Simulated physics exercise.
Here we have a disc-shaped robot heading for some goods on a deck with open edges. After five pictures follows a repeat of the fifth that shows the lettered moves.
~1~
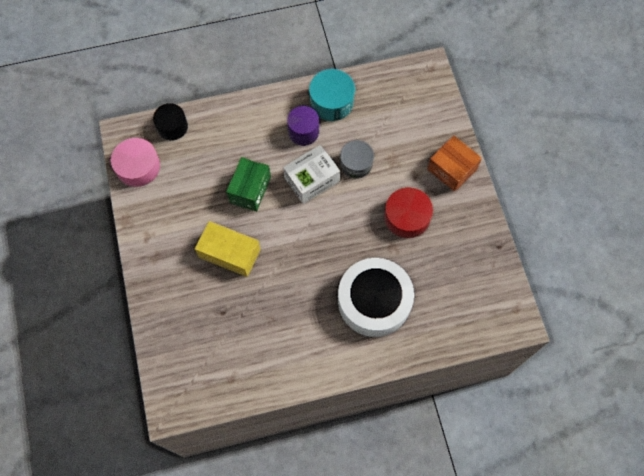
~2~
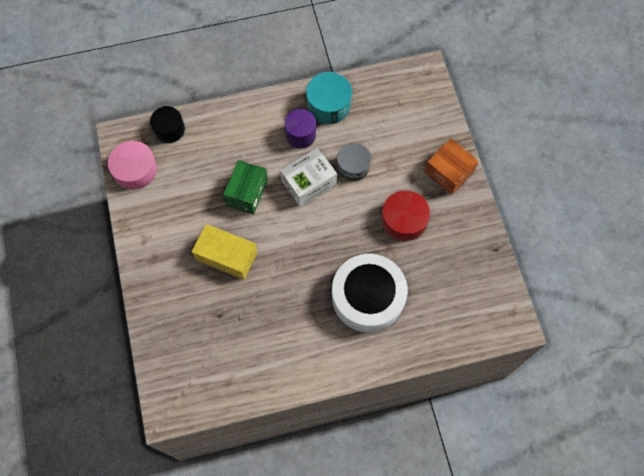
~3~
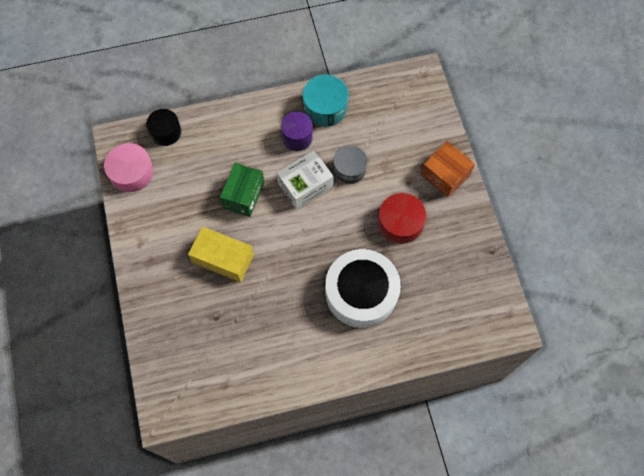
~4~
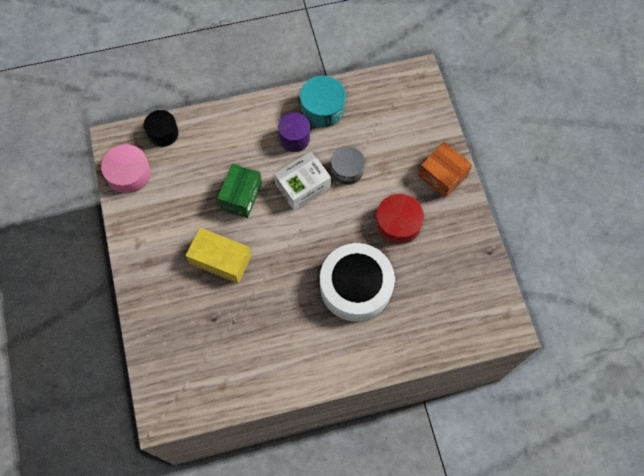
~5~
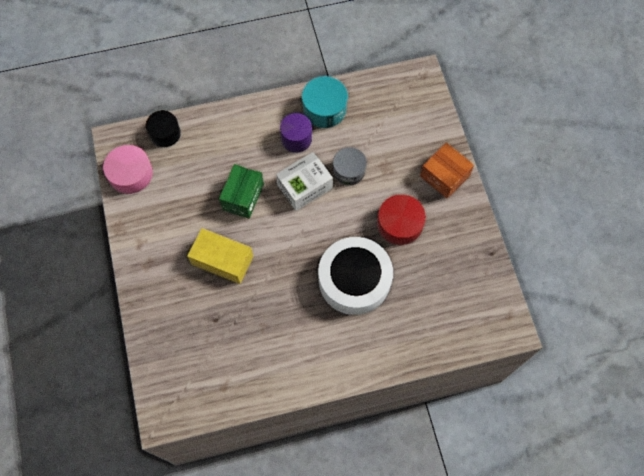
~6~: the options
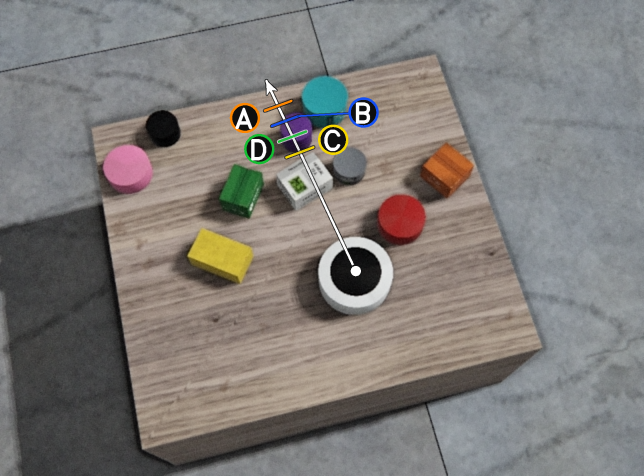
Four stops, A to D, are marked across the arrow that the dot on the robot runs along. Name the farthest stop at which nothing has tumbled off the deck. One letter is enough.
At C, and not beyond.
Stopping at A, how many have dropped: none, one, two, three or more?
Two.
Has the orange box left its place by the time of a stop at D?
No.
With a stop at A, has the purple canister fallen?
Yes.
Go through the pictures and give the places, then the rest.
The first picture shows green parcel (249, 184); orange box (454, 164); black canister (171, 122).
The second picture shows robot (369, 293); grey pail (354, 163).
The third picture shows robot (362, 288); purple canister (297, 132).
The fourth picture shows robot (357, 282); yellow crate (219, 256).
The fifth picture shows robot (355, 276); turquoise pail (325, 103); green parcel (242, 191); orange box (447, 171).
On the marked copy, A at (278, 106); B at (285, 121); C at (300, 153); D at (292, 137); the arrow from (356, 271) to (266, 81); the white dot at (356, 271).
Following C. Soon after the start, robot (334, 231); black canister (164, 129); pink canister (128, 170).
Later, robot (314, 188); purple canister (287, 117); white box (290, 148).
In the end, robot (301, 159); purple canister (274, 91); white box (278, 120); nothing has fallen.
As for the rest, A drops the white box and purple canister; B drops the purple canister; D drops the purple canister.
